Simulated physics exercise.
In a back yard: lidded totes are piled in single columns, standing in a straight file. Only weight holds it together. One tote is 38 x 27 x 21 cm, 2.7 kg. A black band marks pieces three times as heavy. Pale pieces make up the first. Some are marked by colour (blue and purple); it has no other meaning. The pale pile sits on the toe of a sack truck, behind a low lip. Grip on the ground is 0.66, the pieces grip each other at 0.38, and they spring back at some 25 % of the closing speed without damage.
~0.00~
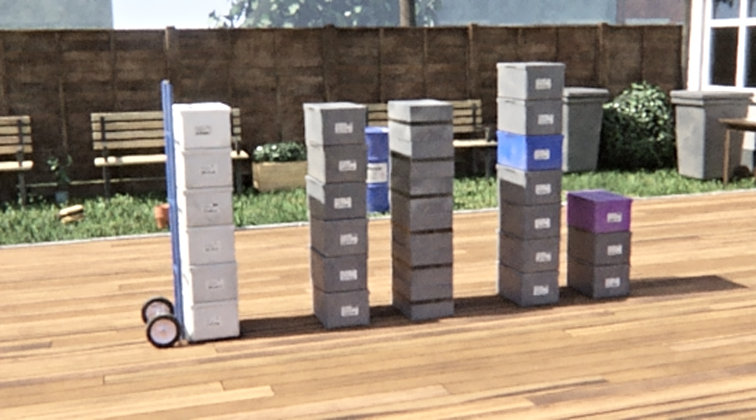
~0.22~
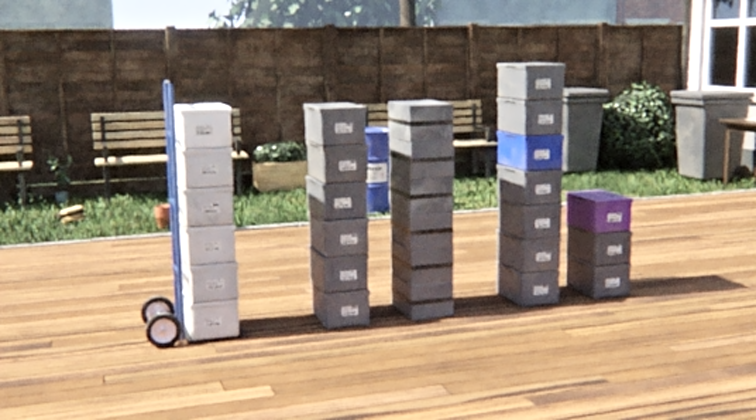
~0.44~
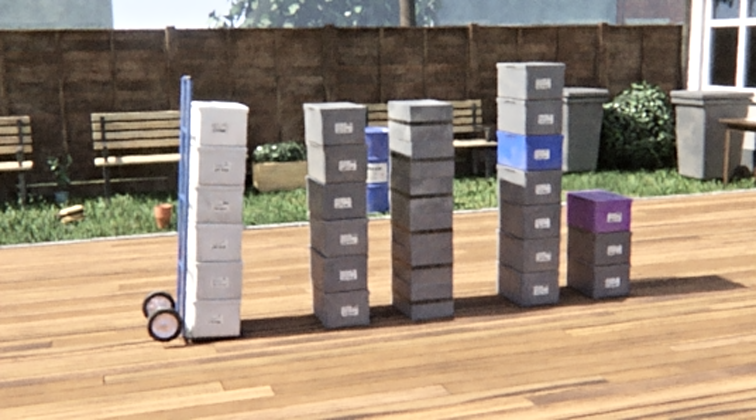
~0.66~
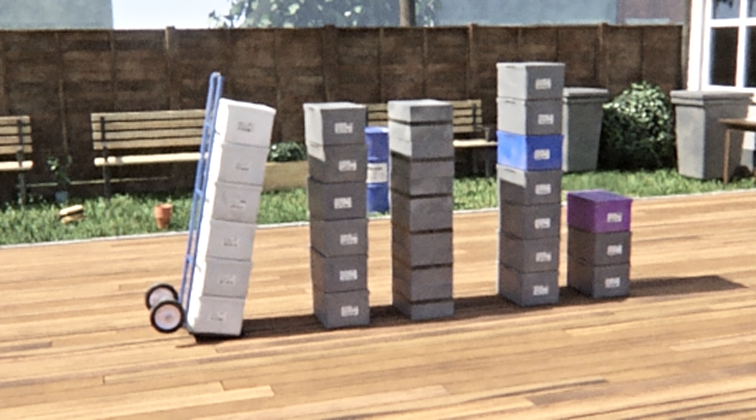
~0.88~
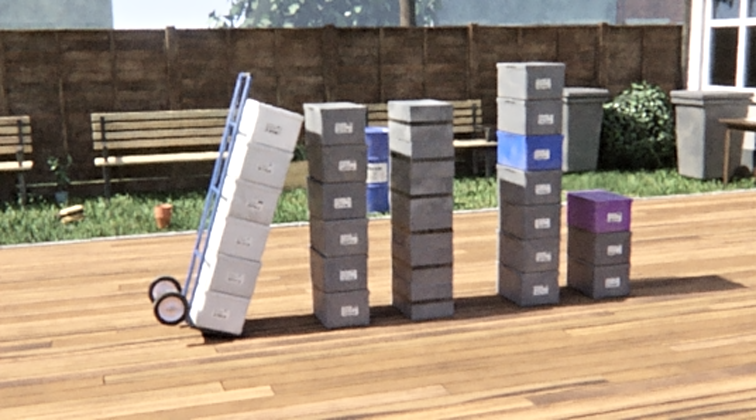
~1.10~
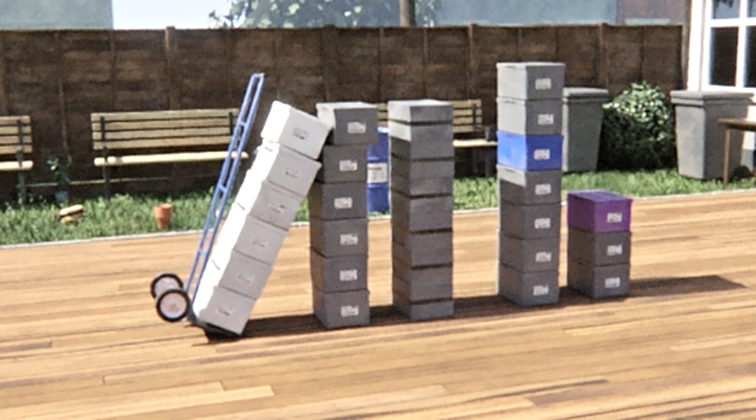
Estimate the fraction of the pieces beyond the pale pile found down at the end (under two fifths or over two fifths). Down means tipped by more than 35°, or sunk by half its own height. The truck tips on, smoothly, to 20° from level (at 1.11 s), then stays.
It comes to less than two fifths.
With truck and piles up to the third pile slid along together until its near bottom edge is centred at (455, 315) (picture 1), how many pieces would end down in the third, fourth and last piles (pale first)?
Then third 0, fourth 0, last 0.
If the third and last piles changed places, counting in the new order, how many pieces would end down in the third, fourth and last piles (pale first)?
Then third 0, fourth 0, last 0.
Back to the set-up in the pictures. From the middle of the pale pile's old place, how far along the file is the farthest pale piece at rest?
Some 80 cm.
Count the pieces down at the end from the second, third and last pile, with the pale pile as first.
Pieces: Second 0, third 0, last 0.
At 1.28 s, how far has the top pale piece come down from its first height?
Some 10 cm lower.
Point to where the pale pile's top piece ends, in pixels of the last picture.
Near (334, 146).
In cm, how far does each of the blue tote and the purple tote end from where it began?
Blue 0, purple 0.
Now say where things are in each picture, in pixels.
In the first picture (we follow the side turned to the camera), truck frame (172, 137) 0° forward; blue tote (545, 153); purple tote (614, 216); no other piece has moved.
In the second picture, truck frame (173, 137) 0° forward; blue tote (545, 153).
In the third picture, truck frame (189, 133) 4° forward, top of the pale pile leaning 4°; blue tote (545, 153); no other piece has moved.
In the fourth picture, truck frame (214, 128) 11° forward, top of the pale pile leaning 11°; blue tote (545, 153); no other piece has moved.
In the fifth picture, truck frame (237, 126) 17° forward, top of the pale pile leaning 18°; blue tote (545, 153); no other piece has moved.
In the sixth picture, truck frame (248, 127) 20° forward, top of the pale pile leaning 25°; blue tote (545, 153); purple tote (614, 216); one has shifted.
Around 1.28 s, 0 of the pale pile down; none of the 22 other totes down, 4 disturbed.
Around 1.62 s, 5 of the pale pile down; none of the 22 other totes down, 7 disturbed.
Finally (2.2 s), 6 of the pale pile down; none of the 22 other totes down, 7 disturbed; blue tote unmoved; purple tote unmoved. That is 0 per cent. Seen by the last camera, middles, blue tote near (530, 150), purple tote near (598, 211).
